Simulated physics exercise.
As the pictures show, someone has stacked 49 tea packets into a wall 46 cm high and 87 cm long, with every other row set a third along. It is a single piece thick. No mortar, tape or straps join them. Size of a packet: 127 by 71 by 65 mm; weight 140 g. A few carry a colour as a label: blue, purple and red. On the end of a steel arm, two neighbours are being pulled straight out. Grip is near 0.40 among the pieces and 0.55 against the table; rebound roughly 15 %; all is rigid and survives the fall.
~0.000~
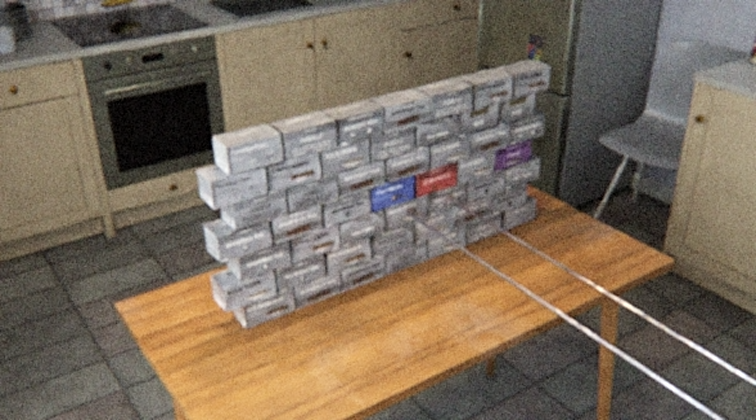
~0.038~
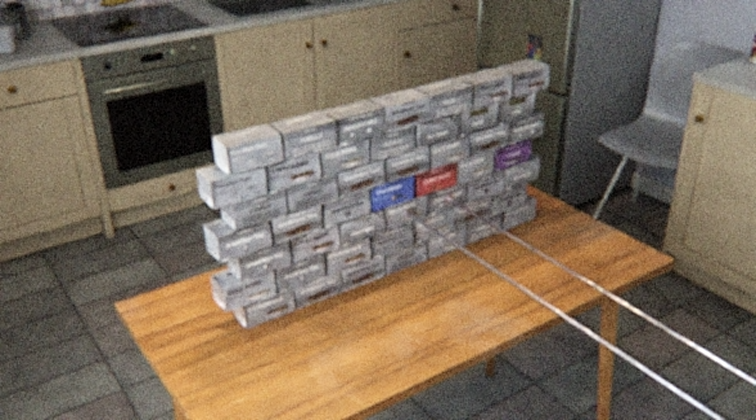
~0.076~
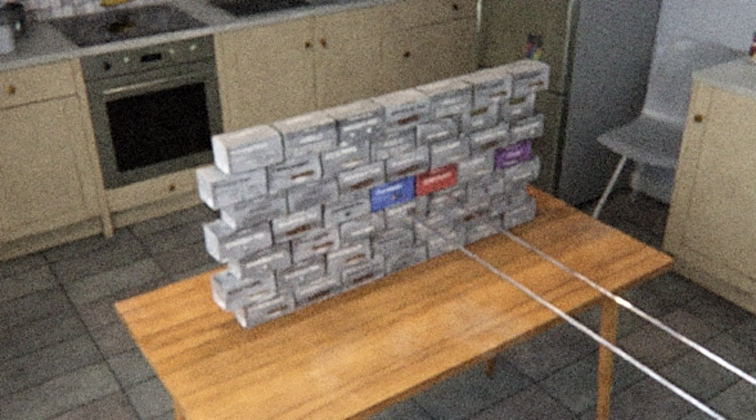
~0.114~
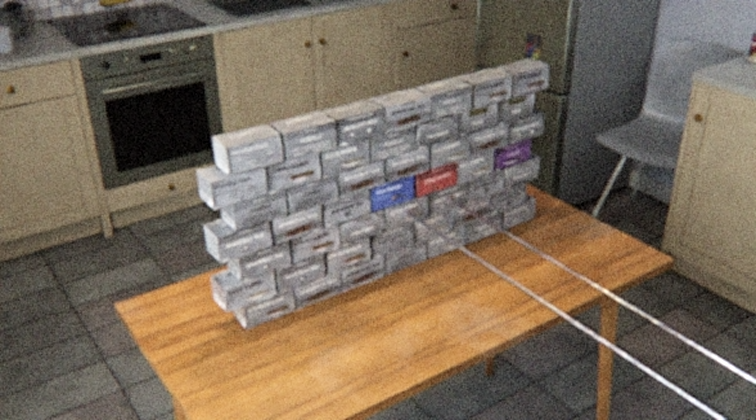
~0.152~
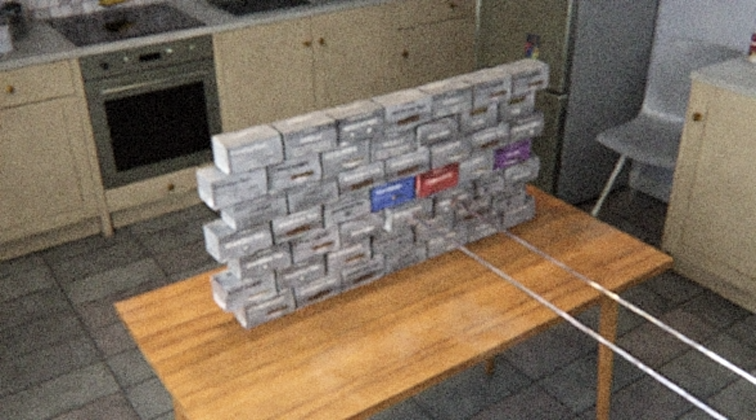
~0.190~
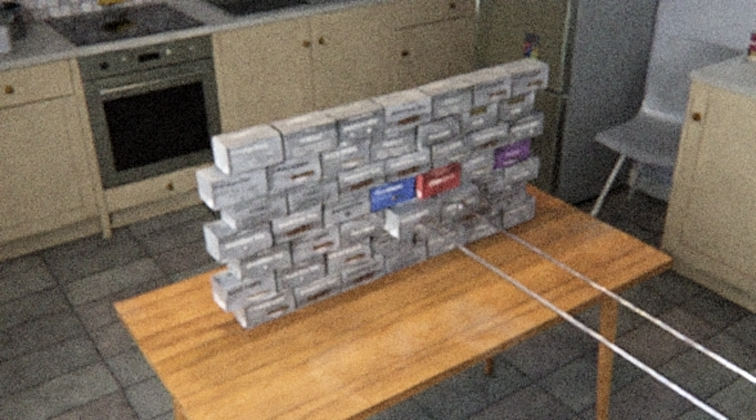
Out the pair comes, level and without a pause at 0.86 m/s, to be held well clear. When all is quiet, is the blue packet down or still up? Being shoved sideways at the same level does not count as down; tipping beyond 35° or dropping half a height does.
The blue packet stays up.
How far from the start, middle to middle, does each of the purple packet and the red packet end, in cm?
About: Purple 0, red 24.
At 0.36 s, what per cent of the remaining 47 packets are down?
0 per cent by then.
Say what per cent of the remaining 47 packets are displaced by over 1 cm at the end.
10 per cent.
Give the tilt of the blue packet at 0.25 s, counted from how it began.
Roughly 0°.
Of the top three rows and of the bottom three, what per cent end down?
Top 0, bottom 0 per cent.
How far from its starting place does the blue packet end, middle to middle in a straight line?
Some 0 cm.
By 0.25 s, none of the 47 other packets down, 7 disturbed; blue packet unmoved; red packet tilted 21°.
By 0.36 s, 1 of the 47 other packets down; blue packet unmoved; red packet tilted 54°, 8 cm lower.
When it is over (0.9 s), 1 of the 47 other packets down; blue packet unmoved; red packet 20 cm lower; purple packet unmoved. In pixels of the last frame, middles, blue packet near (386, 189), red packet near (471, 261).
